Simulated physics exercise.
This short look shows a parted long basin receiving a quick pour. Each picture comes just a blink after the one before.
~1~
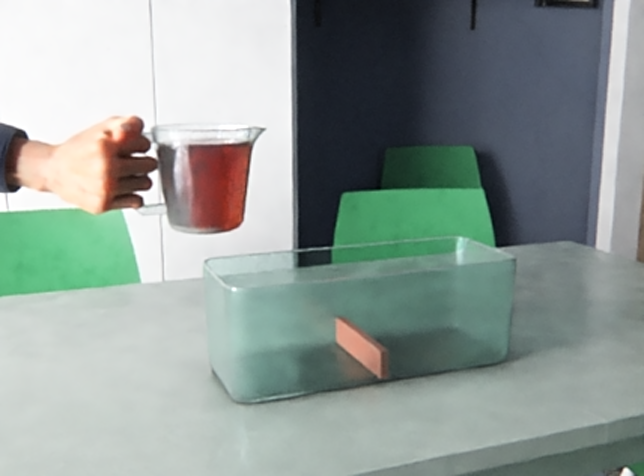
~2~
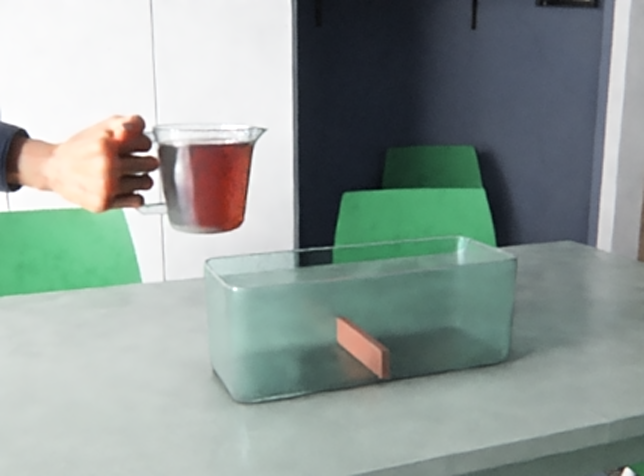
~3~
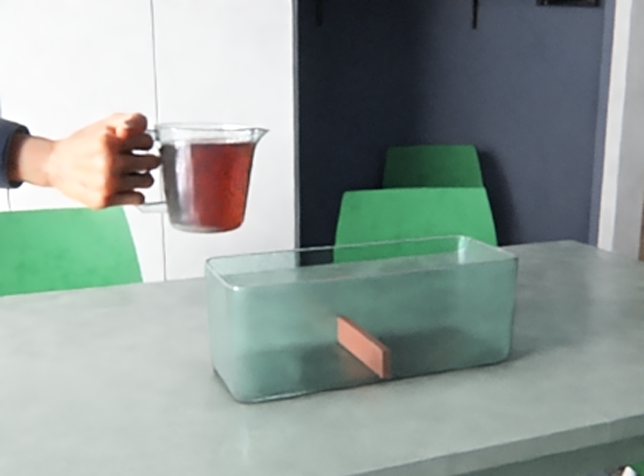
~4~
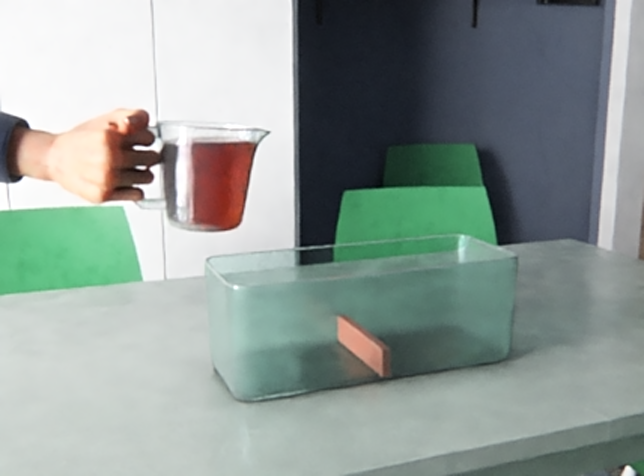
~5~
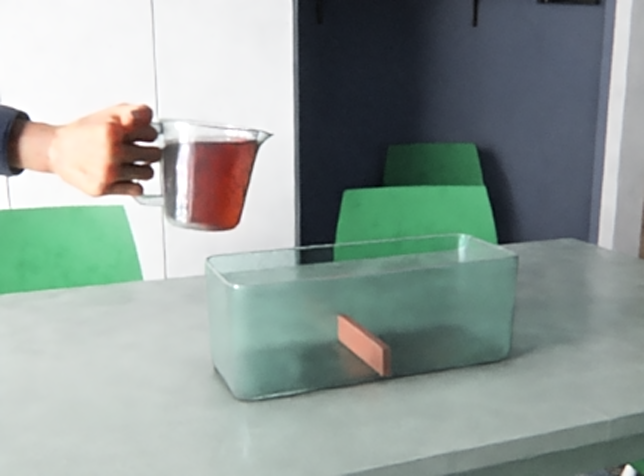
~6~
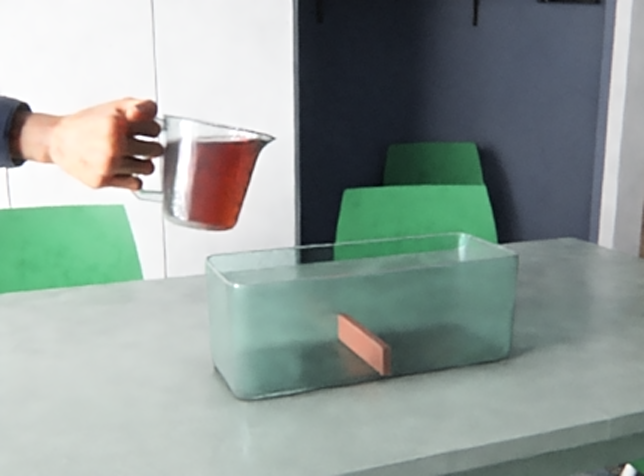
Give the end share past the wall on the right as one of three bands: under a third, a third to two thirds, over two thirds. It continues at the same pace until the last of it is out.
Short of a third.
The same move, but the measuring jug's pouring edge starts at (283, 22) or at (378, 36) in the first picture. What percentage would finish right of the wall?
Start one gives some 50 %, start two some 90 %.
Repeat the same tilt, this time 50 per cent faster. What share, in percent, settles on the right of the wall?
About 10 %.
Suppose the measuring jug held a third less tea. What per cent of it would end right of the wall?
Near 5 in a hundred.
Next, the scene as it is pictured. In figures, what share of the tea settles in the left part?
Share approx. 90 %.
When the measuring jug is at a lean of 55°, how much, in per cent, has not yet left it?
80 per cent, roughly.
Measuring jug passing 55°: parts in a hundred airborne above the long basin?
15 %.
A moment on, the measuring jug is tipped part way and 78 per cent is still to pour, 9 is left of the wall and 0 right of it.
Next, the measuring jug is tipped on its side and 28 per cent is still to pour, 58 is left of the wall and 2 right of it.
Then the measuring jug is tipped on its side and 2 per cent is still to pour, 89 is left of the wall and 7 right of it.
Later the measuring jug is tipped on its side and 0 per cent is still to pour, 92 is left of the wall and 7 right of it.
In the end 92 per cent lies left of the wall, 7 right of it and 1 outside.
